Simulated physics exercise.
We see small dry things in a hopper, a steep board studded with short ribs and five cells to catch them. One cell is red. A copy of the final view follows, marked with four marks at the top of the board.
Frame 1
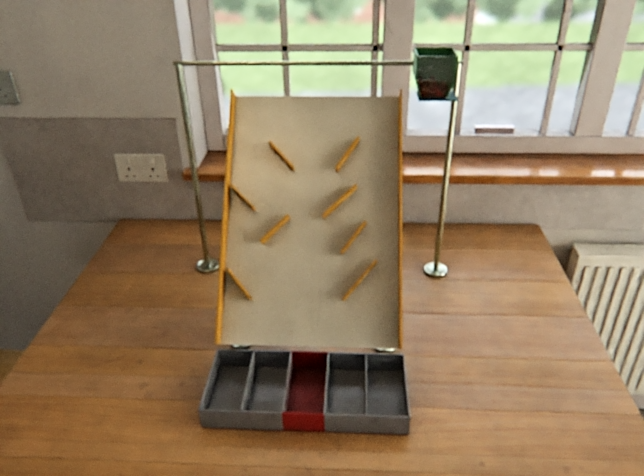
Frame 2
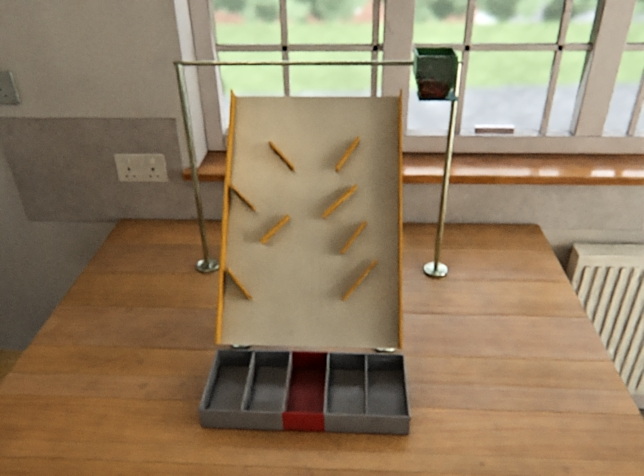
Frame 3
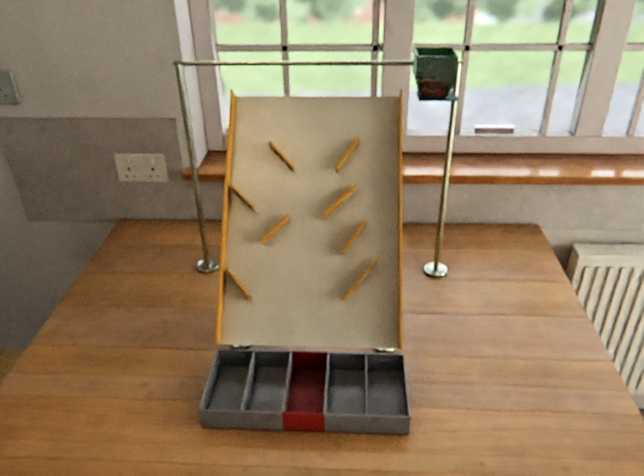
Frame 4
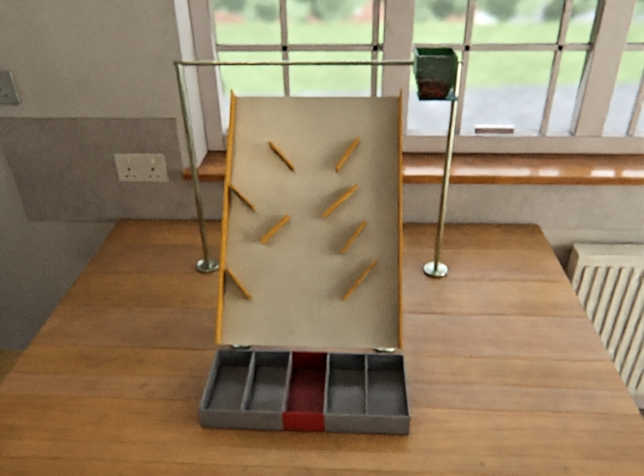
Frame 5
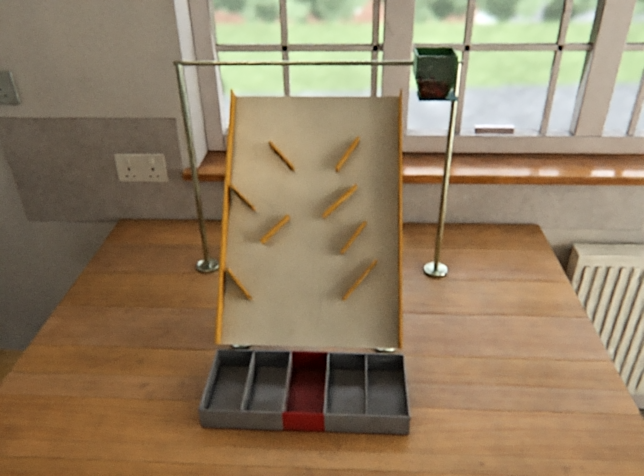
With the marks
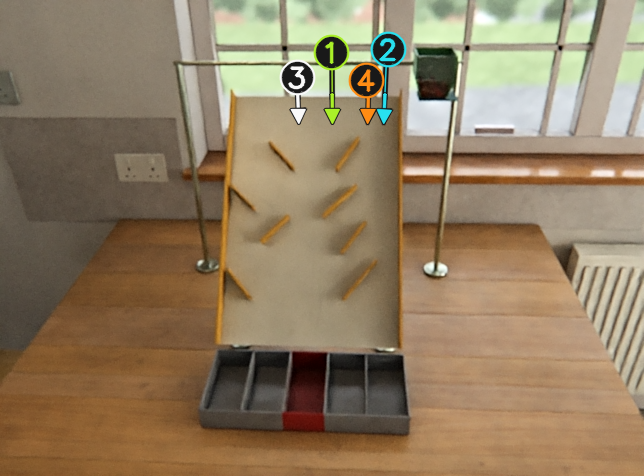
On a wooden table by a window, a small dark hopper, sloping ribbed board and tray with a red cell standing still.
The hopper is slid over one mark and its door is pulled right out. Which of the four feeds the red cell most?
Take 3.
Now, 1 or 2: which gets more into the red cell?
It is 1.
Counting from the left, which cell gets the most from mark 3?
The third.
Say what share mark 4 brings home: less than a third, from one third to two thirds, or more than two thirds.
Less than a third.
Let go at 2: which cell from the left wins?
The fifth from the left.
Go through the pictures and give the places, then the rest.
The first frame shows hopper at (430, 88), kidney beans, door shut.
The second frame shows ribs (269, 141) to (293, 167), (336, 168) to (359, 137), (231, 184) to (253, 207).
The third frame shows ribs (323, 216) to (356, 184), (260, 241) to (288, 215), (341, 252) to (366, 221).
The fourth frame shows ribs (227, 269) to (249, 298), (343, 300) to (376, 260).
The fifth frame shows red cell at (304, 421), number 3 of 5 from the left.
On the marked copy, mark 1 meets the board at (332, 118); mark 2 meets the board at (383, 118); mark 3 meets the board at (298, 118); mark 4 meets the board at (367, 118).
With 1, about a quarter in the red cell, about two thirds in other cells, a small part outside the box.
With 2, a small part in the red cell, most in other cells.
With 3, about two thirds in the red cell, about a quarter in other cells, a small part outside the box.
With 4, about a quarter in the red cell, about two thirds in other cells, a small part outside the box.
